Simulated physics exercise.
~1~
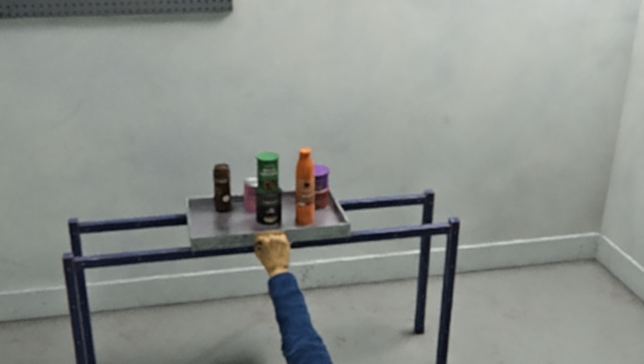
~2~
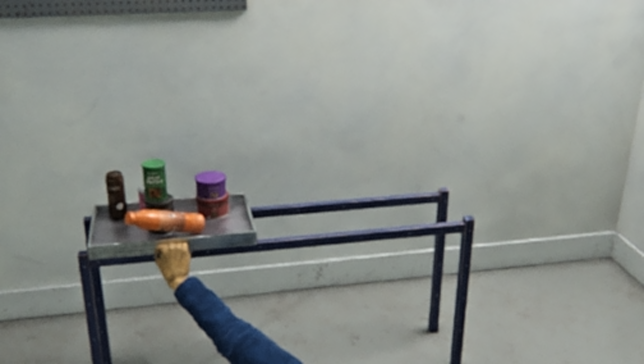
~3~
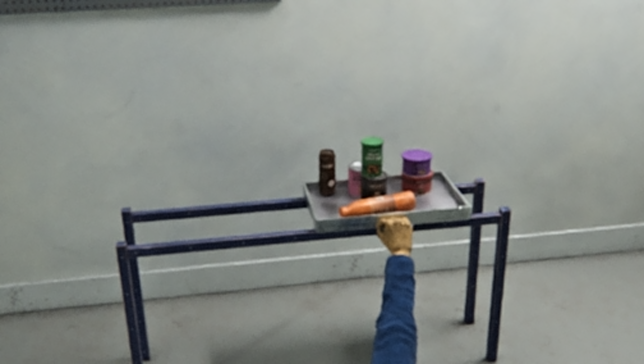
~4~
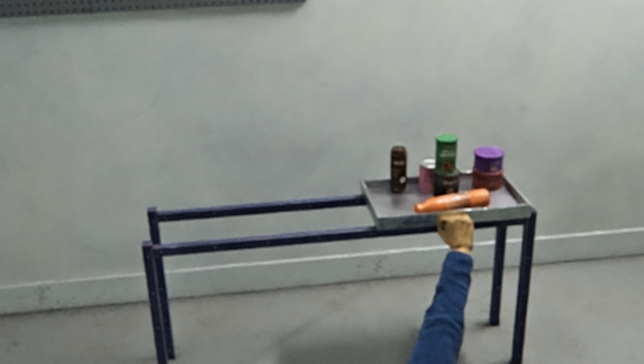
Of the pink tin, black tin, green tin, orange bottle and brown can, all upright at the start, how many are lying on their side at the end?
One of them is lying on its side at the end, the orange bottle.
